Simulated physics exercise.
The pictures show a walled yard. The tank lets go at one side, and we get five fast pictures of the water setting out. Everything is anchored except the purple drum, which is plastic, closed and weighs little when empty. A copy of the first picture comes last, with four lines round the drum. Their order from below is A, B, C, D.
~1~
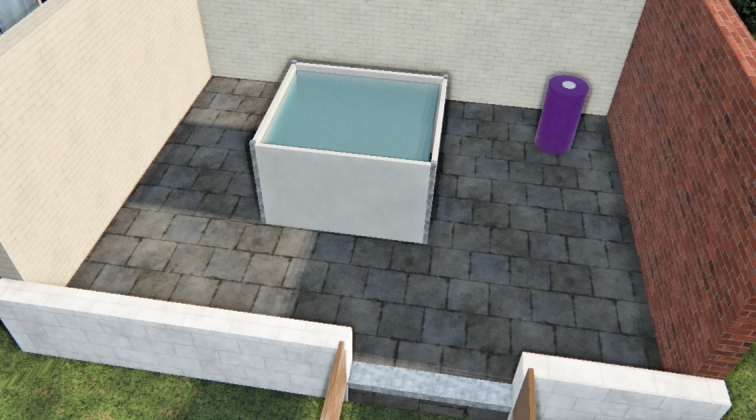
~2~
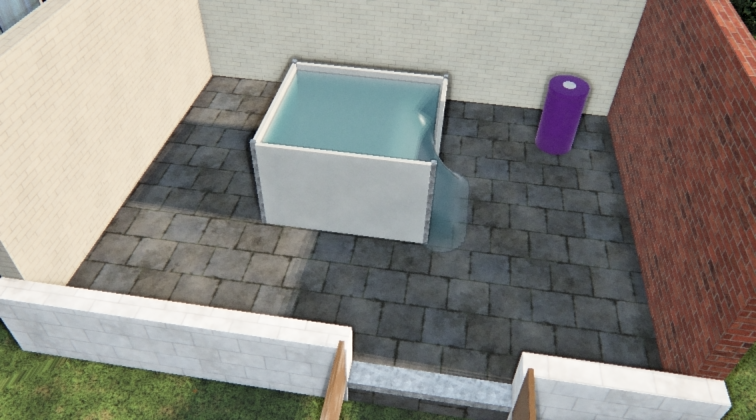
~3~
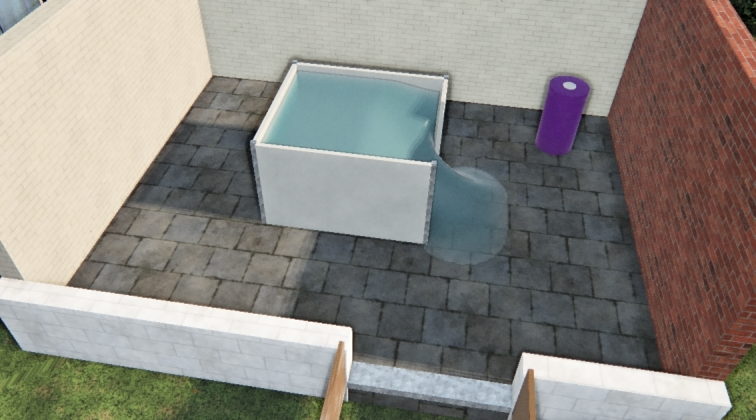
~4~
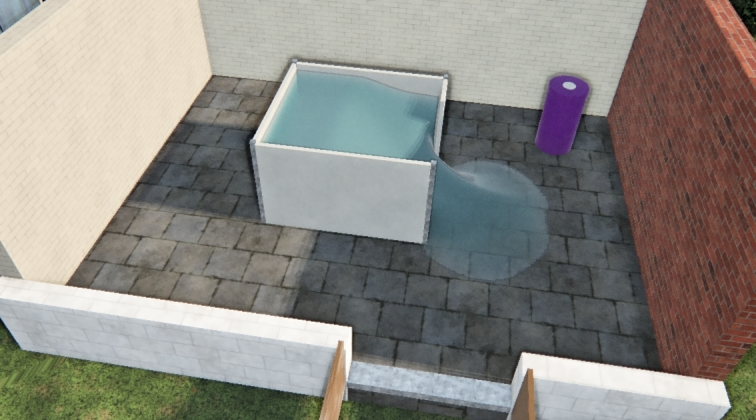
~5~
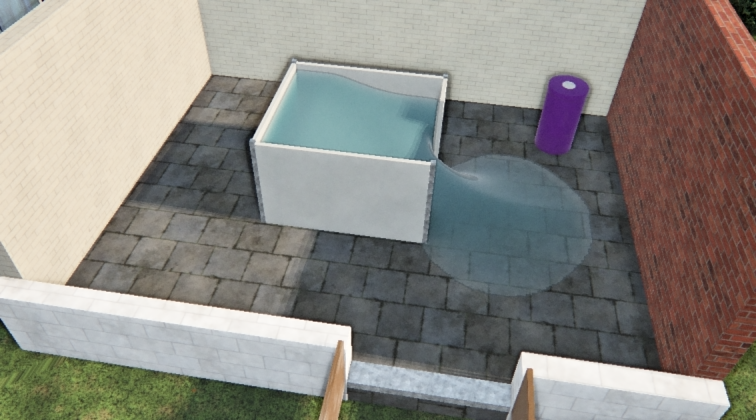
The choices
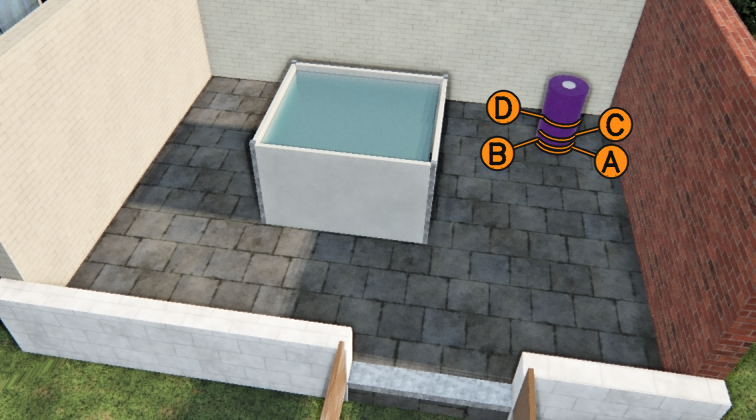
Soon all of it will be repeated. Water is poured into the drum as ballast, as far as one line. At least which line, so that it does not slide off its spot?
It is D.
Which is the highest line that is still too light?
C it is.
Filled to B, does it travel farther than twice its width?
Yes, it does.
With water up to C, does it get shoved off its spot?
Yes.
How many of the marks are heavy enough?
One.
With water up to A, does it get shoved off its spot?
Yes.
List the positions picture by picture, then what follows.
Lid of the purple drum at (569, 85); tank full, its middle at (357, 114); open gate at (436, 343), in the first picture.
In the second picture, 2 % of the ground under water, its edge towards the drum at (461, 192).
In the third picture, 5 % of the ground under water, its edge towards the drum at (487, 176).
In the fourth picture, 9 % of the ground under water, its edge towards the drum at (511, 171).
Lid of the purple drum at (569, 85); 14 % of the ground under water, its edge towards the drum at (535, 167), in the fifth picture.
In orange, A at (555, 152); B at (556, 148); C at (558, 140); D at (562, 126); from the bottom up A, B, C, D.
If A is chosen, it is pushed about 6 times its own width away.
If B is chosen, it is pushed about 4 times its own width away.
If C is chosen, it is pushed about its own width away.
If D is chosen, it does not move.
